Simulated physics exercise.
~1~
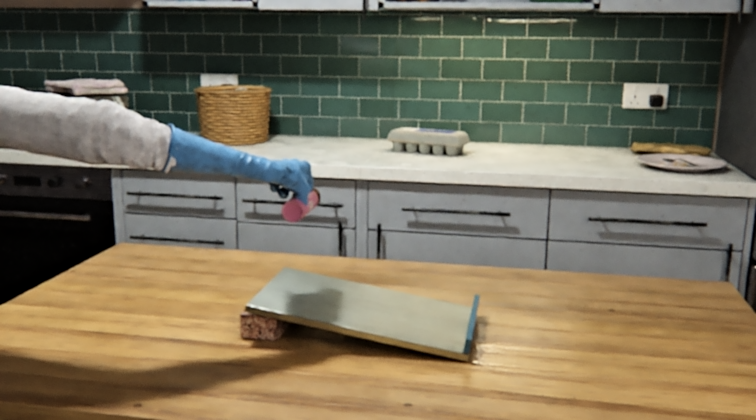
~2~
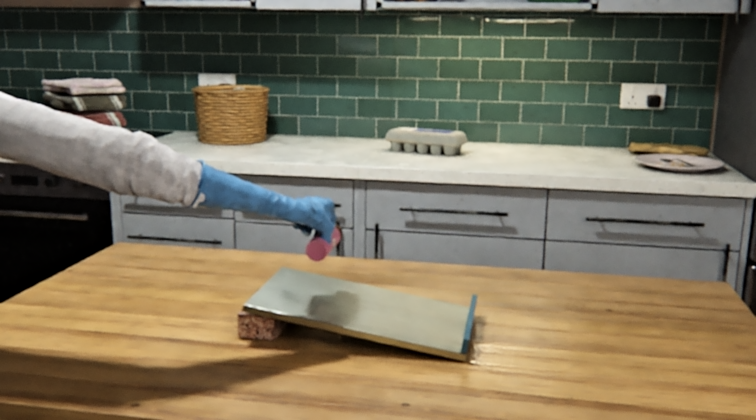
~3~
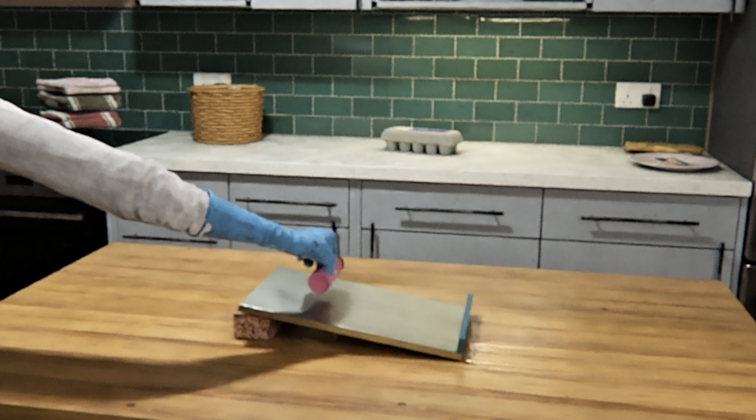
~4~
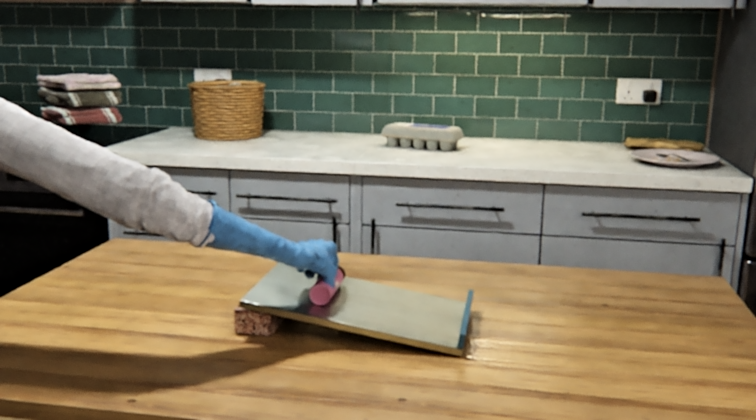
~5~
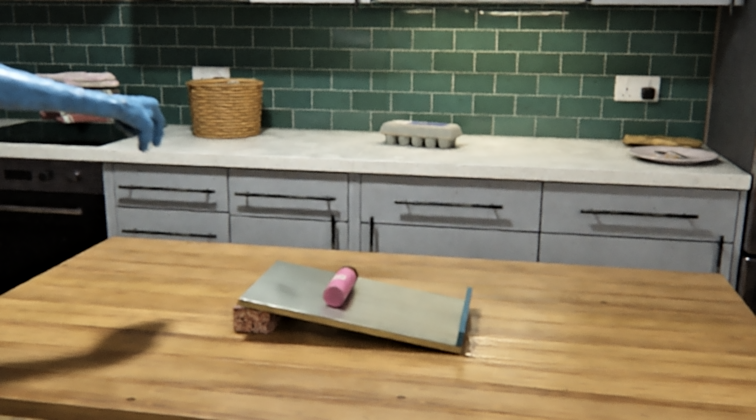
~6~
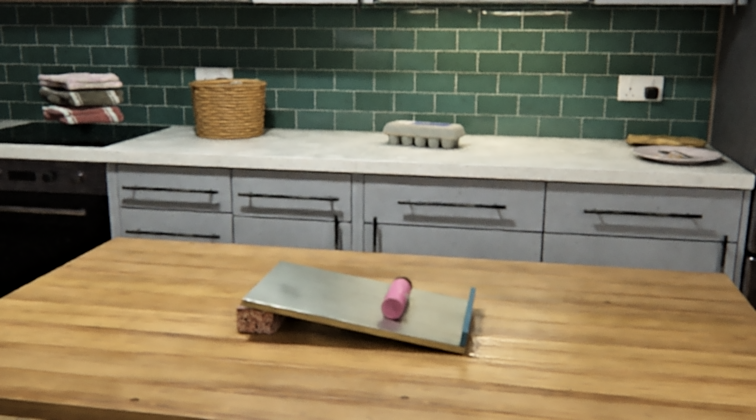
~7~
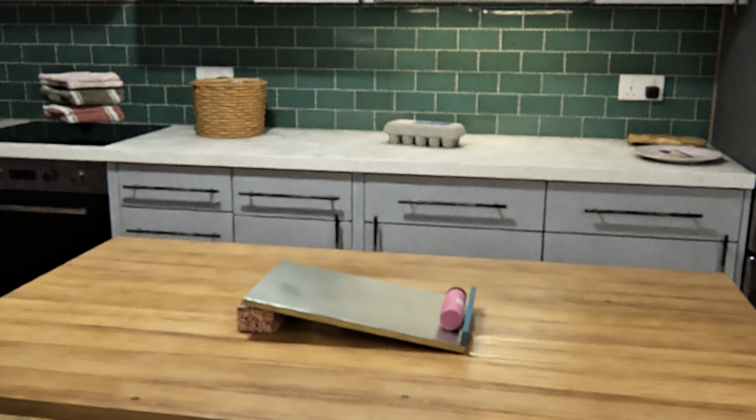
The video shows a blue-gloved hand lowering a pink shaker on its side onto a tilted board resting on a block, then letting go and withdrawing left. The shaker rolls or slides down to the right, ending beside the raised strip at the board's lower end.
